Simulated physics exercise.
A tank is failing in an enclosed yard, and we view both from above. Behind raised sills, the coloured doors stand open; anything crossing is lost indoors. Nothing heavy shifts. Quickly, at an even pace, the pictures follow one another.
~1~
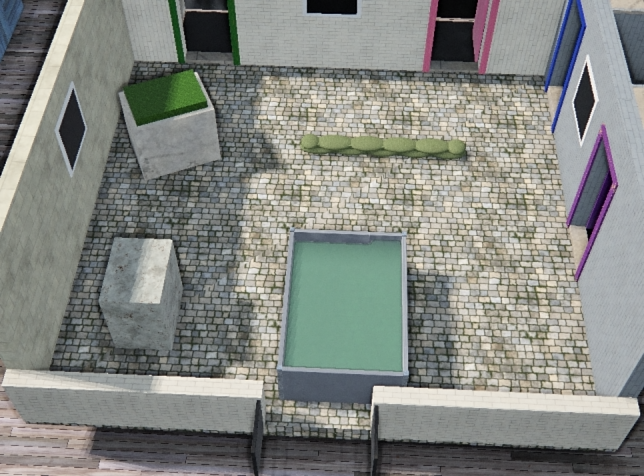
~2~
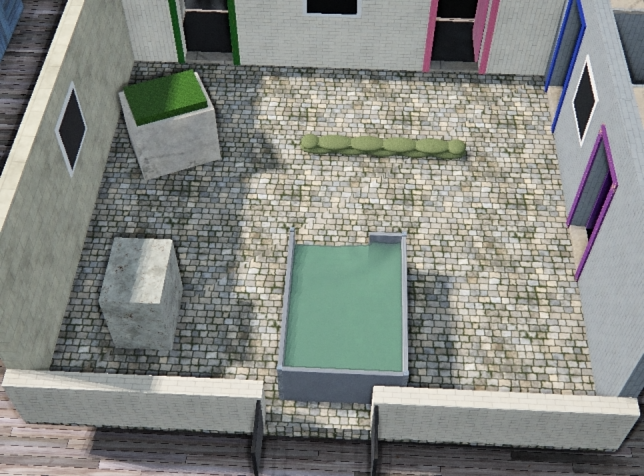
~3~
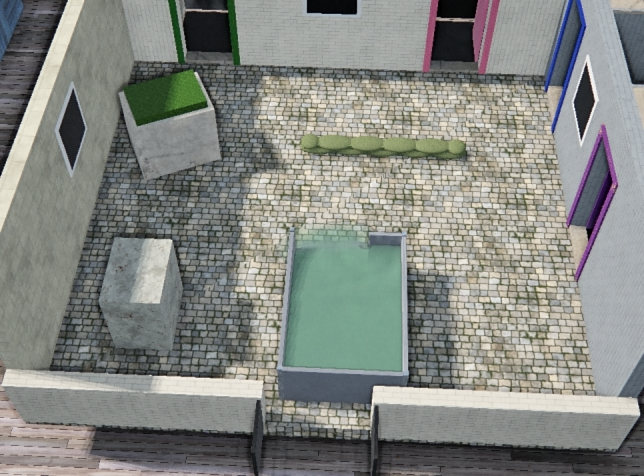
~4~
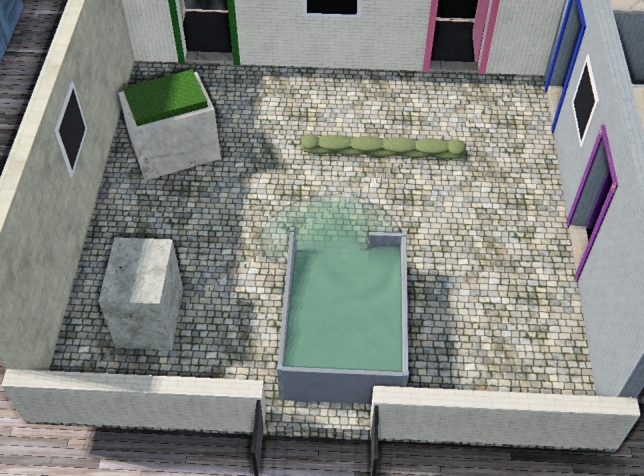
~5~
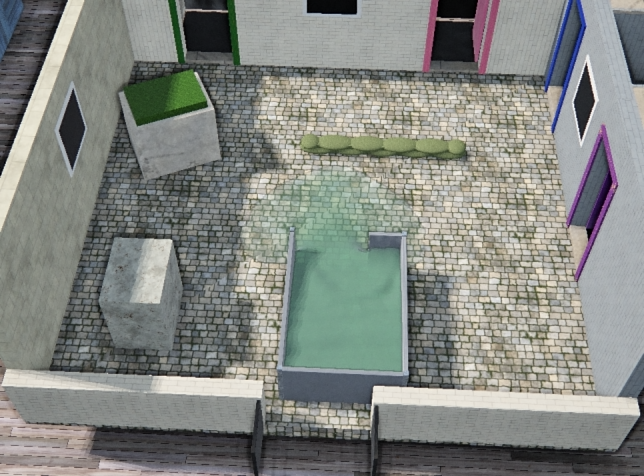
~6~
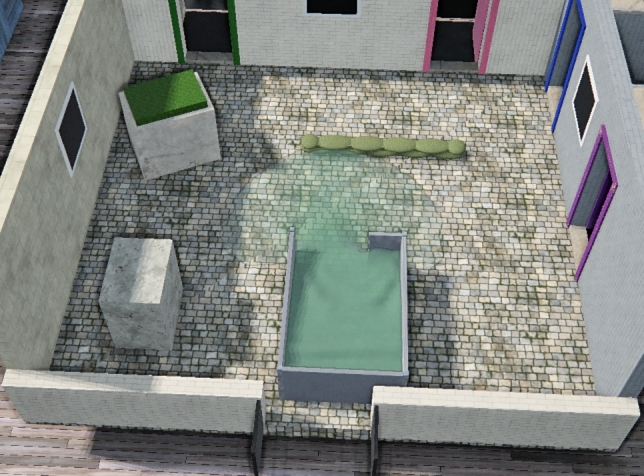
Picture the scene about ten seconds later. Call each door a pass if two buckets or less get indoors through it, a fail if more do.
Pink door: Pass, purple door: Pass, green door: Fail, blue door: Pass.
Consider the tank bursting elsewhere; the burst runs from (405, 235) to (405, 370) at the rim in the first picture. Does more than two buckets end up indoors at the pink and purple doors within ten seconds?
Result - pink: Above the limit; purple: Above the limit.
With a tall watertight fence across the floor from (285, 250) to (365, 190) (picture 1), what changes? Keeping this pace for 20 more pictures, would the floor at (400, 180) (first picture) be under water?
Looks like that place is swamped.
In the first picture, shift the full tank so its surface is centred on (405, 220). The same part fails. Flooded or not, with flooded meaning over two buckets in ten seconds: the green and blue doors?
I'd say the green door doesn't reach it but the blue door doesn't reach it.
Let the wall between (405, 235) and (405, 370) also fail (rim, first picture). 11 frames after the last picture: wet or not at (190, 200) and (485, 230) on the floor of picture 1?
Note: Point one unreached; point two inundated.
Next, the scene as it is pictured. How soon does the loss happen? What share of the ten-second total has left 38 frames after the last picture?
Log: Around 75 %, estimated.
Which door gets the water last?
I'd go with the door marked pink.
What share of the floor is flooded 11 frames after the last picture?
Estimated share: Around 40 %.
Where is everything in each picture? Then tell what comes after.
The first picture shows the open tank at (345, 301) is whole and still.
In the second picture, water pours out on the open tank's far side and has run to a hidden place.
In the third picture, the front is at a hidden place, out from the gap on the open tank's far side.
In the fourth picture, the front is at (352, 199), out from the gap on the open tank's far side.
In the fifth picture, the front is at (346, 171), out from the gap on the open tank's far side.
In the sixth picture, the front is at (296, 155), out from the gap on the open tank's far side.
A moment on, water covers 25 % of the floor; the pink door not reached, the purple door not reached, the green door not reached, the blue door not reached.
Next, water covers 40 % of the floor; the pink door not reached, the purple door not reached, the green door under two buckets in, the blue door not reached.
Then, water covers 50 % of the floor; the pink door not reached, the purple door wet at the sill, nothing in, the green door over two buckets in, the blue door wet at the sill, nothing in.
Later, water covers 80 % of the floor; the pink door wet at the sill, nothing in, the purple door under two buckets in, the green door far over two buckets in, the blue door wet at the sill, nothing in.
In the end, water covers 95 % of the floor; the pink door wet at the sill, nothing in, the purple door under two buckets in, the green door far over two buckets in, the blue door wet at the sill, nothing in.
